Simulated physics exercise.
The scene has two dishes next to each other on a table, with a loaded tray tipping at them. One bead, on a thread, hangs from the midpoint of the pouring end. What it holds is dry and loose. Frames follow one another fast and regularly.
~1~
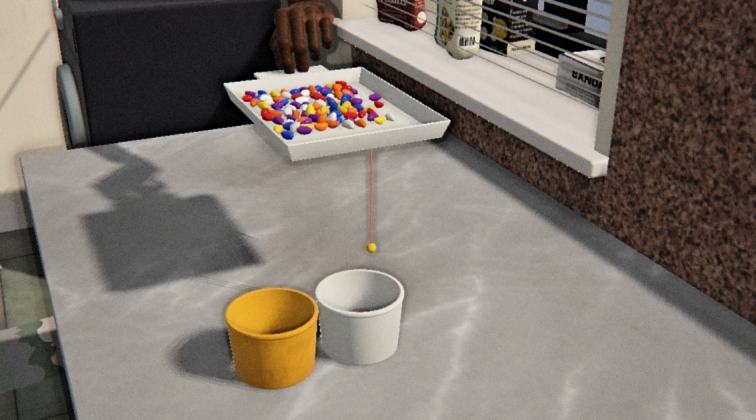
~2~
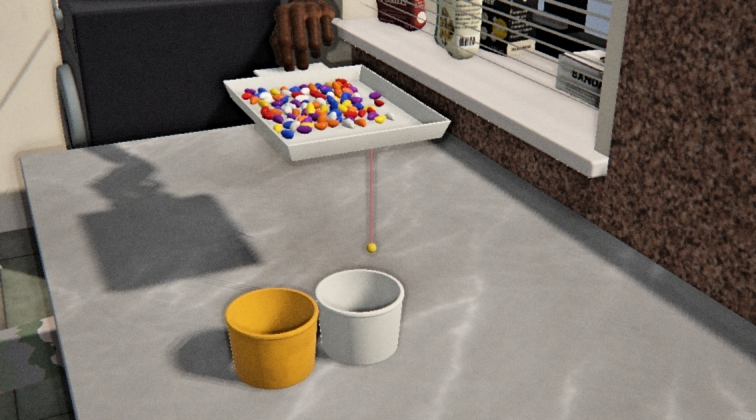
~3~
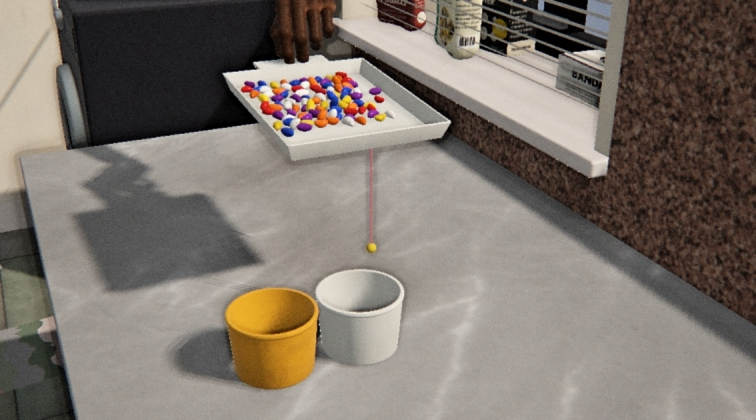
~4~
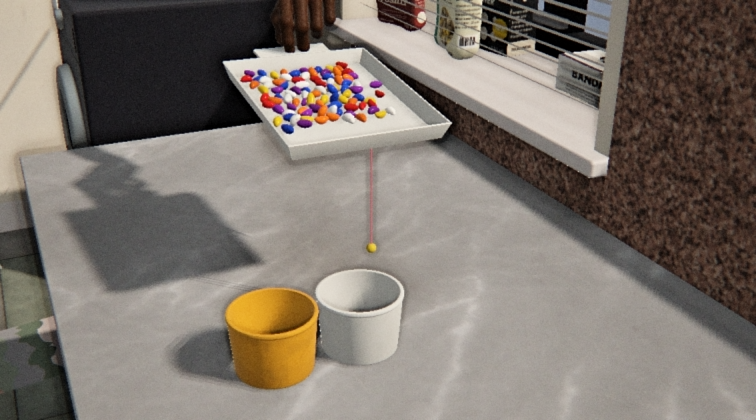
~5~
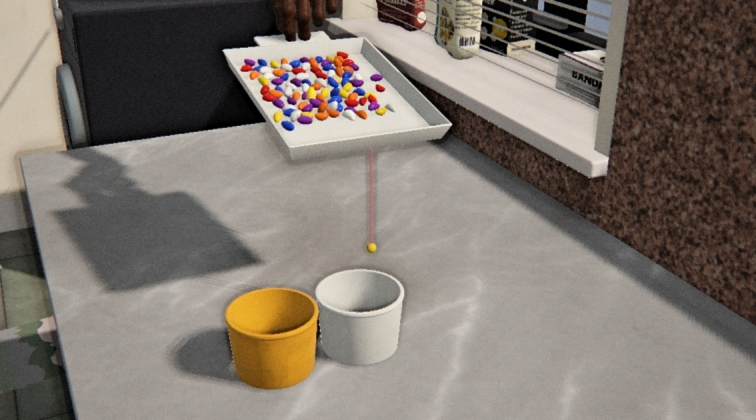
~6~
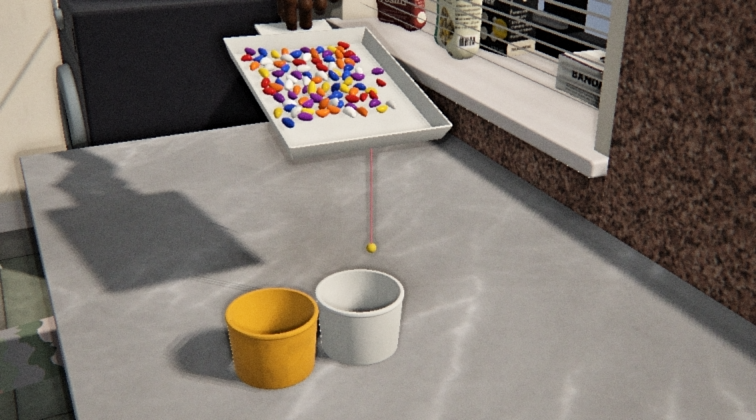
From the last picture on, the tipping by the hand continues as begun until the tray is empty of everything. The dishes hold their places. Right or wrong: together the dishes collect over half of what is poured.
Wrong.
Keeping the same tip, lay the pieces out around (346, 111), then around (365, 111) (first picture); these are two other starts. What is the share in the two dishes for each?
20 % and 30 %.
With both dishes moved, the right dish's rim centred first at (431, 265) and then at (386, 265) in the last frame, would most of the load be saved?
Try 1: The greater share; try 2: A lesser share.
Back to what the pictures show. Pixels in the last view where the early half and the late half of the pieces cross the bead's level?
At (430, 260) for the first part, then at (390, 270) for the others.
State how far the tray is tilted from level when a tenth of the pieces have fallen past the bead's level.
Angle: Approx. 90 degrees.
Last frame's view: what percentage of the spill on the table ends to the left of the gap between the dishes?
It comes out at roughly 0 percent.
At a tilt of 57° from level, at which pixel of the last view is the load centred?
Somewhere about (373, 121).
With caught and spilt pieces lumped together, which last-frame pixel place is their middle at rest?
Near (424, 336).
Shortly afterwards, tray tipped steeply; all but a few on the tray; only a few in the air.
Next, tray tipped right over; near two thirds on the tray; a little outside both; near a quarter in the air.
Some moments later, tray tipped past a quarter turn; near a quarter in the right dish; near two thirds outside both.
In the end, tray tipped past a quarter turn; none at all in the left dish; near a quarter in the right dish; near two thirds outside both.
